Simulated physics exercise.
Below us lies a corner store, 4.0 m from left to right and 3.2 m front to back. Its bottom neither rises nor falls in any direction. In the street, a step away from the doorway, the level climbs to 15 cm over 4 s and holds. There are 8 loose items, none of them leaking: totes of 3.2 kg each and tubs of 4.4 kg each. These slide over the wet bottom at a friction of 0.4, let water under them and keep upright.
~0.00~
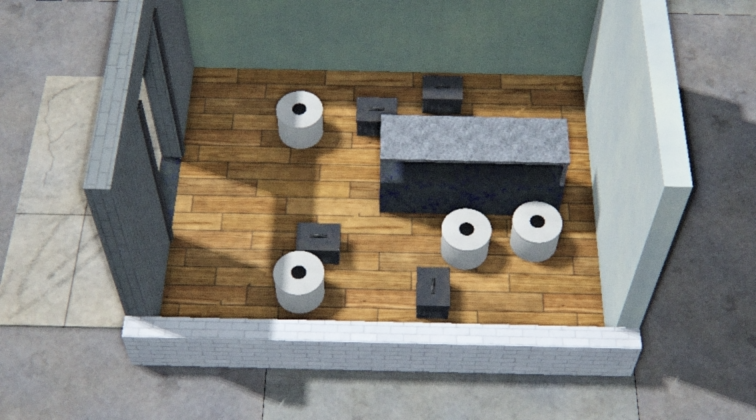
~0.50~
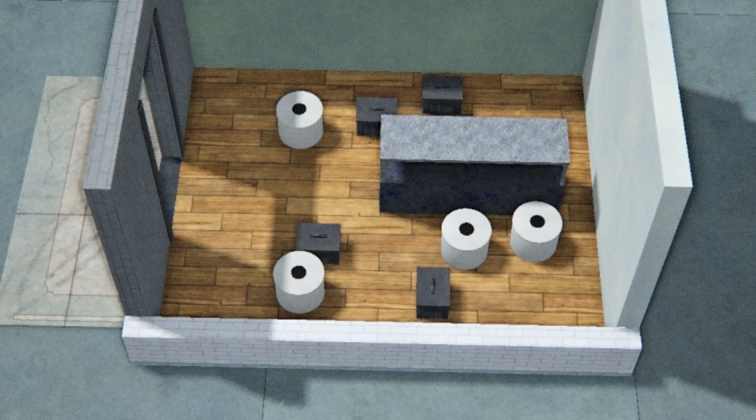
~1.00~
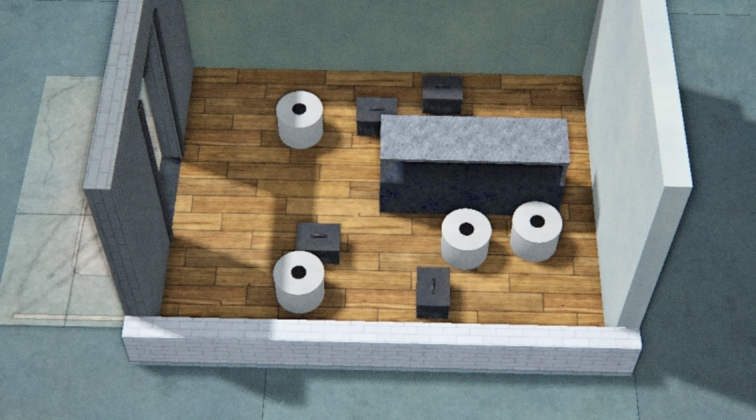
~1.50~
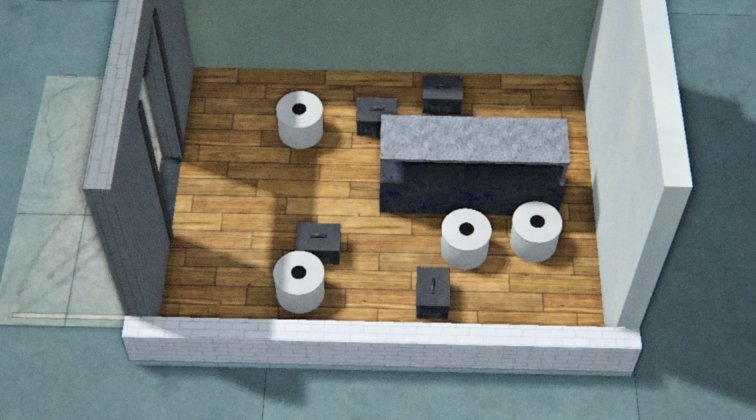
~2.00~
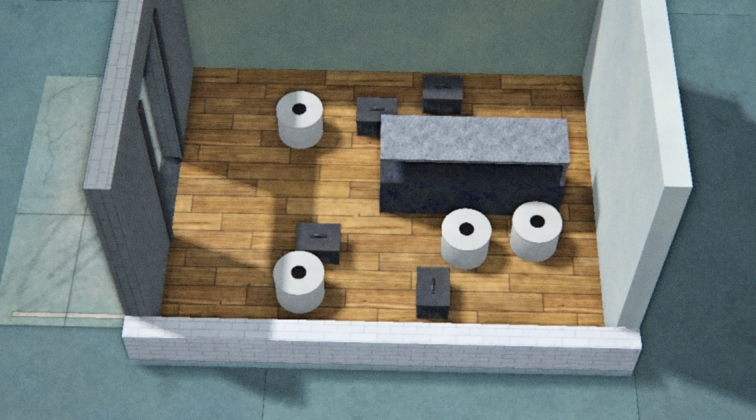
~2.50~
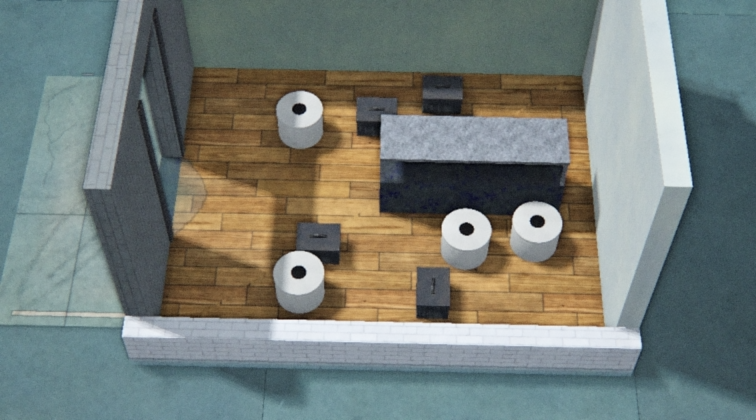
A small corner store with its roof off is seen from a fixed viewpoint high above, its plank floor enclosed by pale walls and grey street outside. Four white tubs and four dark totes stand around a grey counter, with a doorway on the left opening onto pale paving. Water tints the street blue-green, spreads over the paving, and lastly slips just inside the doorway, while every object stays still.
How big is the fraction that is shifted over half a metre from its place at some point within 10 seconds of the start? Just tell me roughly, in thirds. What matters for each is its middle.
Two thirds plus.
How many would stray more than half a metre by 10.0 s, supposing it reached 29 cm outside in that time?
In that case the number is 8.
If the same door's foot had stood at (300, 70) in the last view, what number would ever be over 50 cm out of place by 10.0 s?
So the tally would be 5.
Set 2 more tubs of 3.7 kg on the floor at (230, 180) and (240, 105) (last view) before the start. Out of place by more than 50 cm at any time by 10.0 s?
In that order: Beyond the mark, within the mark.
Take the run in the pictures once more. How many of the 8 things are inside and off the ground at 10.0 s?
8.
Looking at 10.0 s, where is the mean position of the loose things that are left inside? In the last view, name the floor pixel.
Around (544, 224).
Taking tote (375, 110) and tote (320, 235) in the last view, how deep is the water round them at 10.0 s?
First roughly 8 cm, second roughly 7 cm.
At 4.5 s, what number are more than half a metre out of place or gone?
That would be 0.
After 3.5 s 0 of 8 are over 50 cm from their spots; 0 afloat.
After 4.5 s 0 of 8 are over 50 cm from their spots; 0 afloat.
After 7.0 s 5 of 8 are over 50 cm from their spots; 4 afloat.
After 10.0 s 7 of 8 are over 50 cm from their spots, and 7 have been at some point; 8 afloat.
